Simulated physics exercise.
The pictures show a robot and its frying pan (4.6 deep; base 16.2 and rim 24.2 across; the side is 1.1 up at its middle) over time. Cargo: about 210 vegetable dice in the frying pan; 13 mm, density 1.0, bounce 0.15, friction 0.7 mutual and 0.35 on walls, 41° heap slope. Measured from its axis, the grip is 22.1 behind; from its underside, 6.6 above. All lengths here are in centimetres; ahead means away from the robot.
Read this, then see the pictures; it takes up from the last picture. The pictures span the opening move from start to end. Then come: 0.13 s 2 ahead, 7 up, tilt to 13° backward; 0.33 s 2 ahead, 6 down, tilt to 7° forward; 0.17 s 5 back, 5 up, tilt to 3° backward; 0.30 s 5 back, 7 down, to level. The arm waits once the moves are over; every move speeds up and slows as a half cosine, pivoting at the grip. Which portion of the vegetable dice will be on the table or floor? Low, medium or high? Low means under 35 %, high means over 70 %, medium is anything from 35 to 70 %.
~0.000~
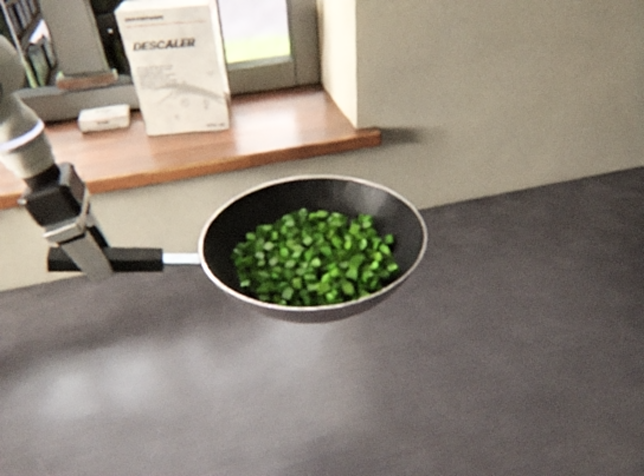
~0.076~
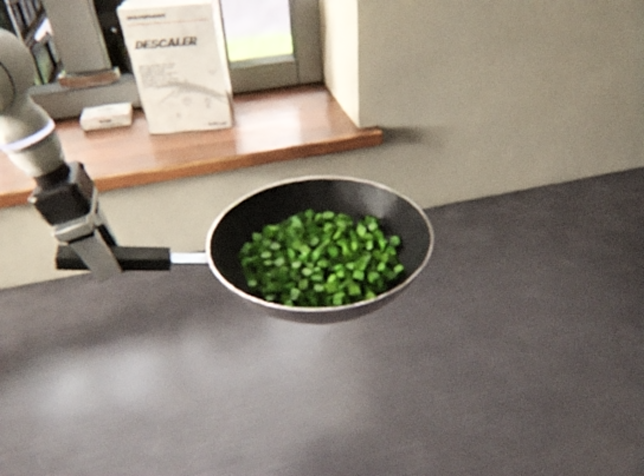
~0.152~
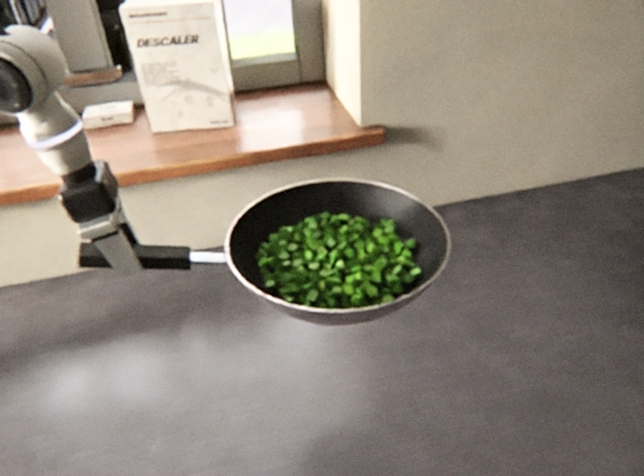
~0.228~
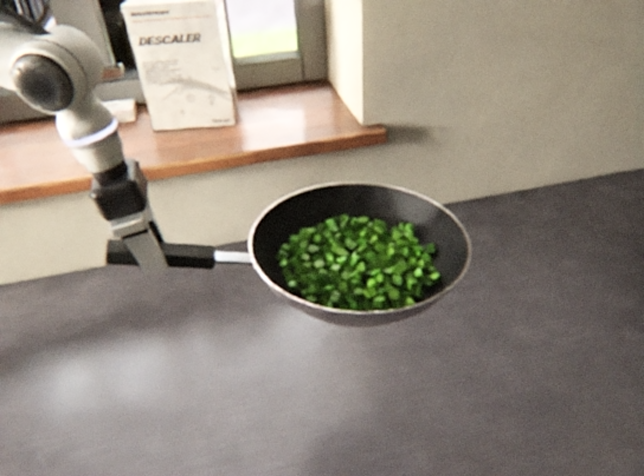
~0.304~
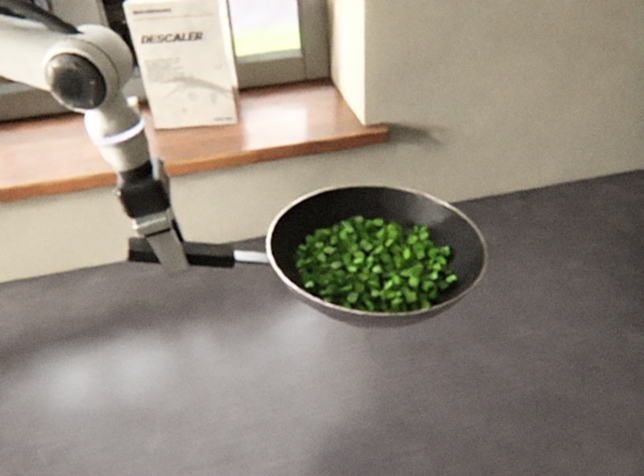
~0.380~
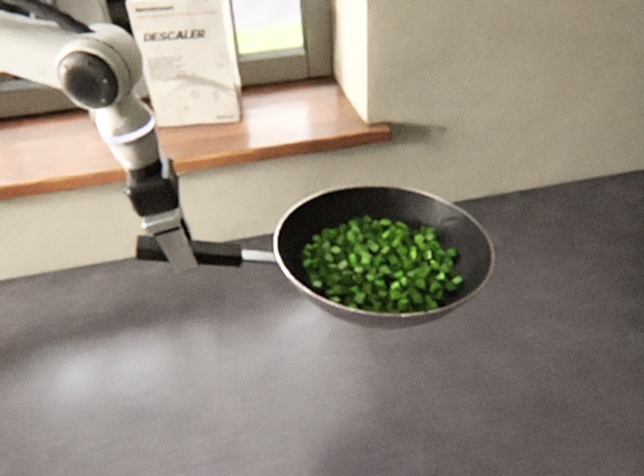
Medium.
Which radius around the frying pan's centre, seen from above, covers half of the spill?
The answer is around 30 cm.
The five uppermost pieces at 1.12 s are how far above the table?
Some 32 cm.
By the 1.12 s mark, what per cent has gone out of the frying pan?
About 45 % up to now.
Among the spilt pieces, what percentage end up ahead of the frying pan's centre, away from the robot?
That comes to around 100 percent.
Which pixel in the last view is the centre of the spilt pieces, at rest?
Close to (530, 347) in pixels.
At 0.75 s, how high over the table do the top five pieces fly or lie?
They are near 44 cm up.
After 0.75 s, tilted 4° forward, highest piece 45 above the table; 73 in the frying pan, 139 in flight or on a rim.
After 1.12 s, tilted 2° backward, highest piece 32 above the table; 116 in the frying pan, 96 on the table or floor.
After 1.51 s, level, highest piece 24 above the table; 116 in the frying pan, 96 on the table or floor.
After 2.56 s, level, highest piece 24 above the table; 116 in the frying pan, 96 on the table or floor.
In the end, 116 in the frying pan, 96 on the table or floor. That is 45 % on the table or floor.
